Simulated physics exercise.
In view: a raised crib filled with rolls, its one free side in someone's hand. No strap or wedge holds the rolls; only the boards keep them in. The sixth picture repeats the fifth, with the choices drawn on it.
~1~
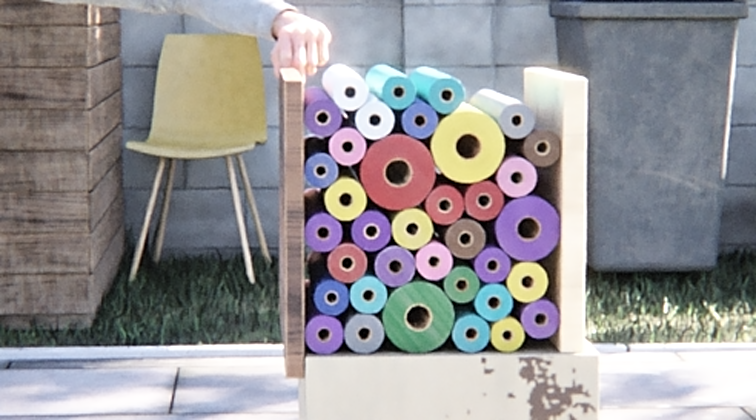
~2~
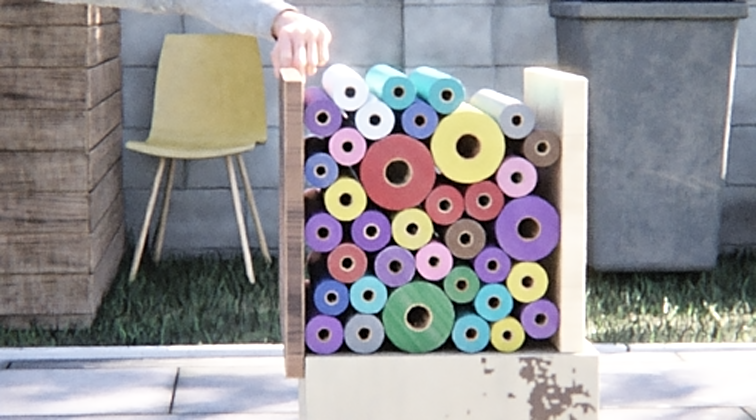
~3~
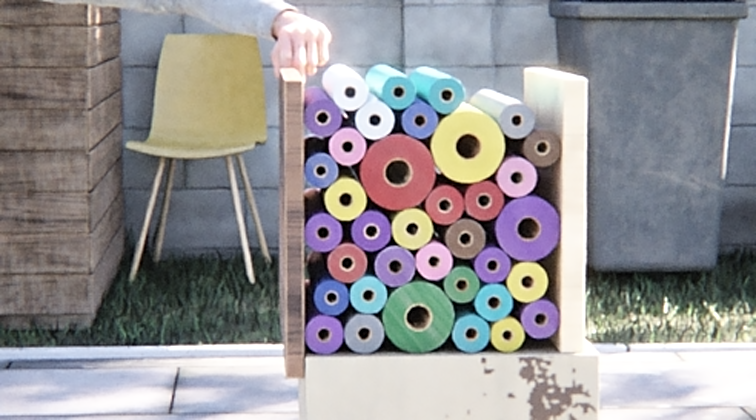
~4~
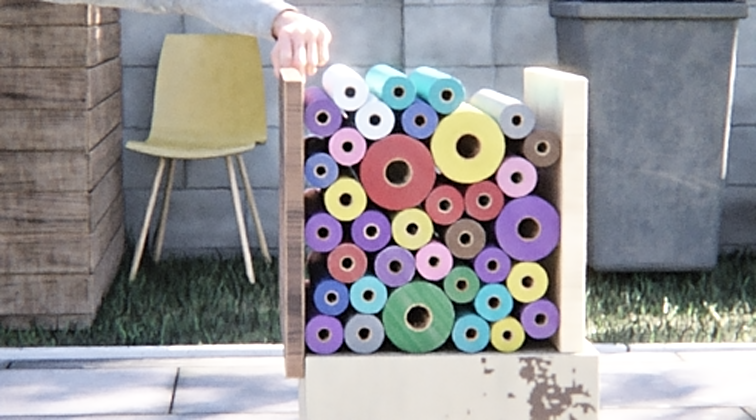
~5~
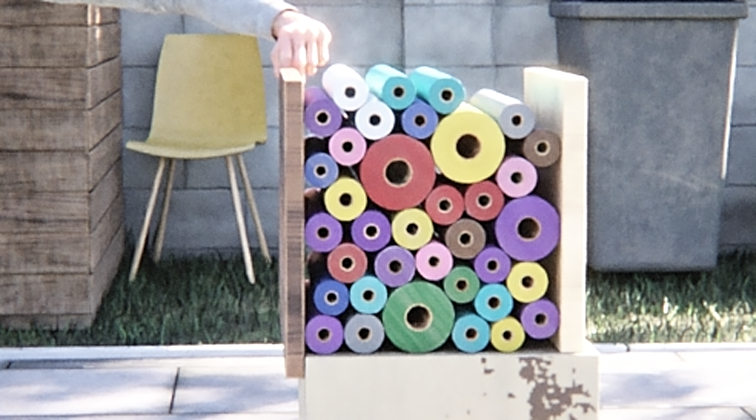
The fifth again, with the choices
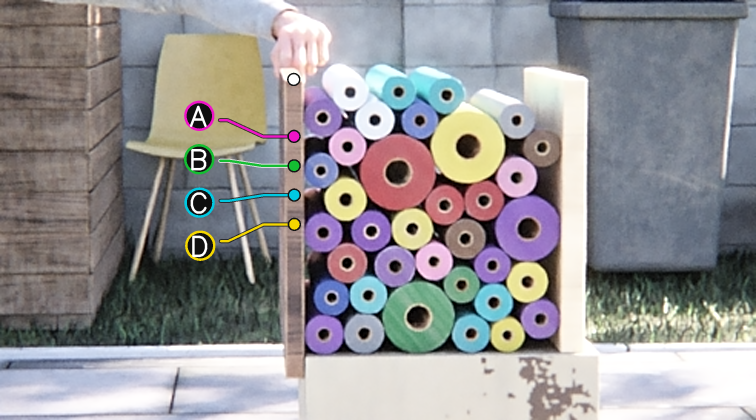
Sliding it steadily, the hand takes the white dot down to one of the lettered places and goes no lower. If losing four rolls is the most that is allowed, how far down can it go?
Down to C.
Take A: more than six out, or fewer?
Fewer than six.
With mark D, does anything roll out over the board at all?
At D: Yes.
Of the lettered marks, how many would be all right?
The number is three.
On the marked copy, A at (294, 137); B at (294, 166); C at (294, 195); D at (294, 224); the white dot at (294, 79).
Following C. Soon after the start, top of the board (304, 134).
Later, top of the board (304, 194).
In the end, top of the board (304, 194), two out over the board.
As for the rest, A none out over the board; B two out over the board; D more than four out over the board.
